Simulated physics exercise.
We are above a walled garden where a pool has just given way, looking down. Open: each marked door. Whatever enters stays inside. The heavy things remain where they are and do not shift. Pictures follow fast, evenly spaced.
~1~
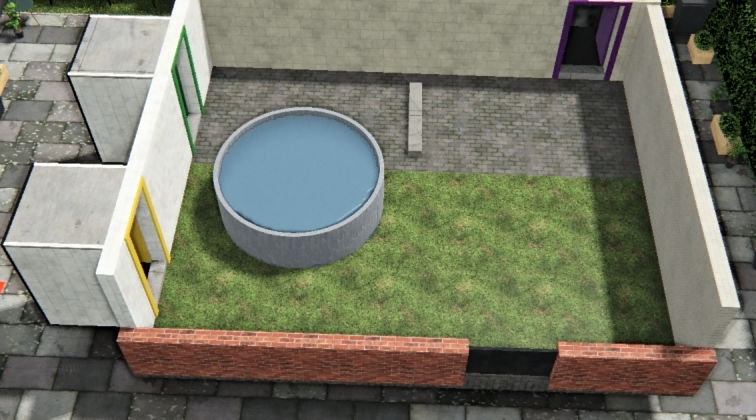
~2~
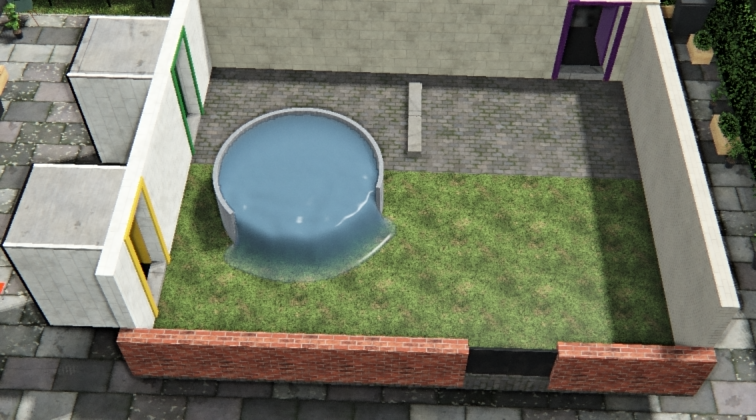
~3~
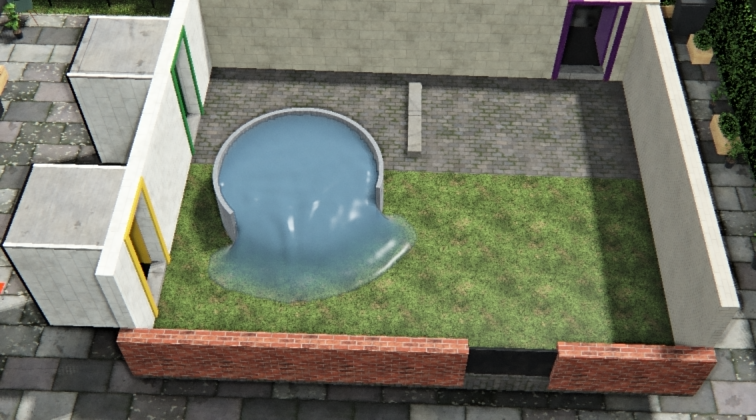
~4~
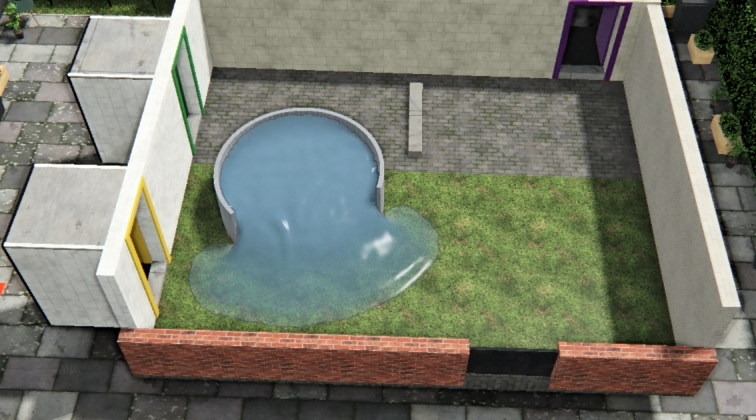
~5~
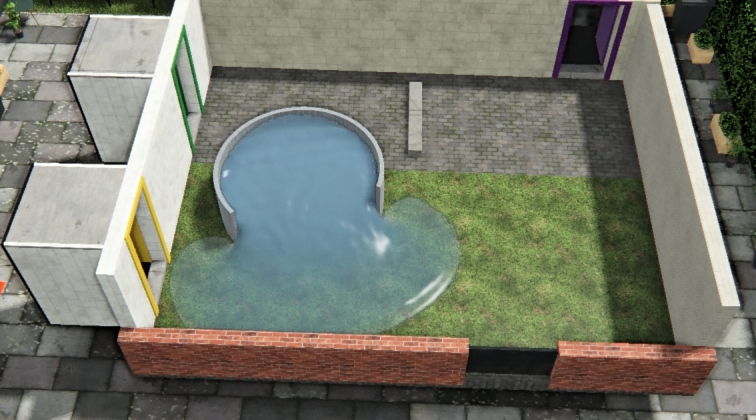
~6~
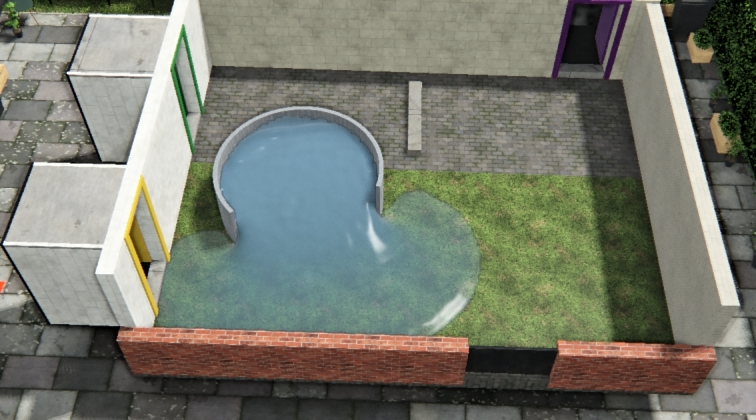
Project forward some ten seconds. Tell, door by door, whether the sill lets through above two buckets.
One by one: The green door is going to be at or under the line, the purple door is going to be at or under the line, the yellow door is going to be over the line.
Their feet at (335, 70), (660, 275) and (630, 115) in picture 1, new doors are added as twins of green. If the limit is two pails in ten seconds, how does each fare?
Door by door: Stays short, gets past, gets past.
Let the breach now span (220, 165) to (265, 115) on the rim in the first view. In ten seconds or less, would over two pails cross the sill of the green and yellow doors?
Well, the green door breaks the limit and the yellow door doesn't reach it.
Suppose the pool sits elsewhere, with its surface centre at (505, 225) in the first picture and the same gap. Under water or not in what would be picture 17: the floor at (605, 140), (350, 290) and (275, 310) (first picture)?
As listed: Not flooded, wet, awash.
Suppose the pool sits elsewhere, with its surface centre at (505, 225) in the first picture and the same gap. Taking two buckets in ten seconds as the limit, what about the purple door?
In short: Purple door is over.
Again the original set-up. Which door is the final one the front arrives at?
I pick the door marked purple.
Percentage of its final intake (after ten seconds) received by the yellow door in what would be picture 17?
Around 10 %.
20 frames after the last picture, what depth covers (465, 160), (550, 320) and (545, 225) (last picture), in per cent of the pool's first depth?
Around 0, 18 and 10 %.
A moment on, water covers 30 % of the floor; the green door not reached, the purple door not reached, the yellow door under two buckets in.
Next, water covers 40 % of the floor; the green door not reached, the purple door not reached, the yellow door under two buckets in.
Then, water covers 50 % of the floor; the green door not reached, the purple door not reached, the yellow door far over two buckets in.
Later, water covers 85 % of the floor; the green door wet at the sill, nothing in, the purple door wet at the sill, nothing in, the yellow door far over two buckets in.
In the end, water covers 100 % of the floor; the green door wet at the sill, nothing in, the purple door under two buckets in, the yellow door far over two buckets in.
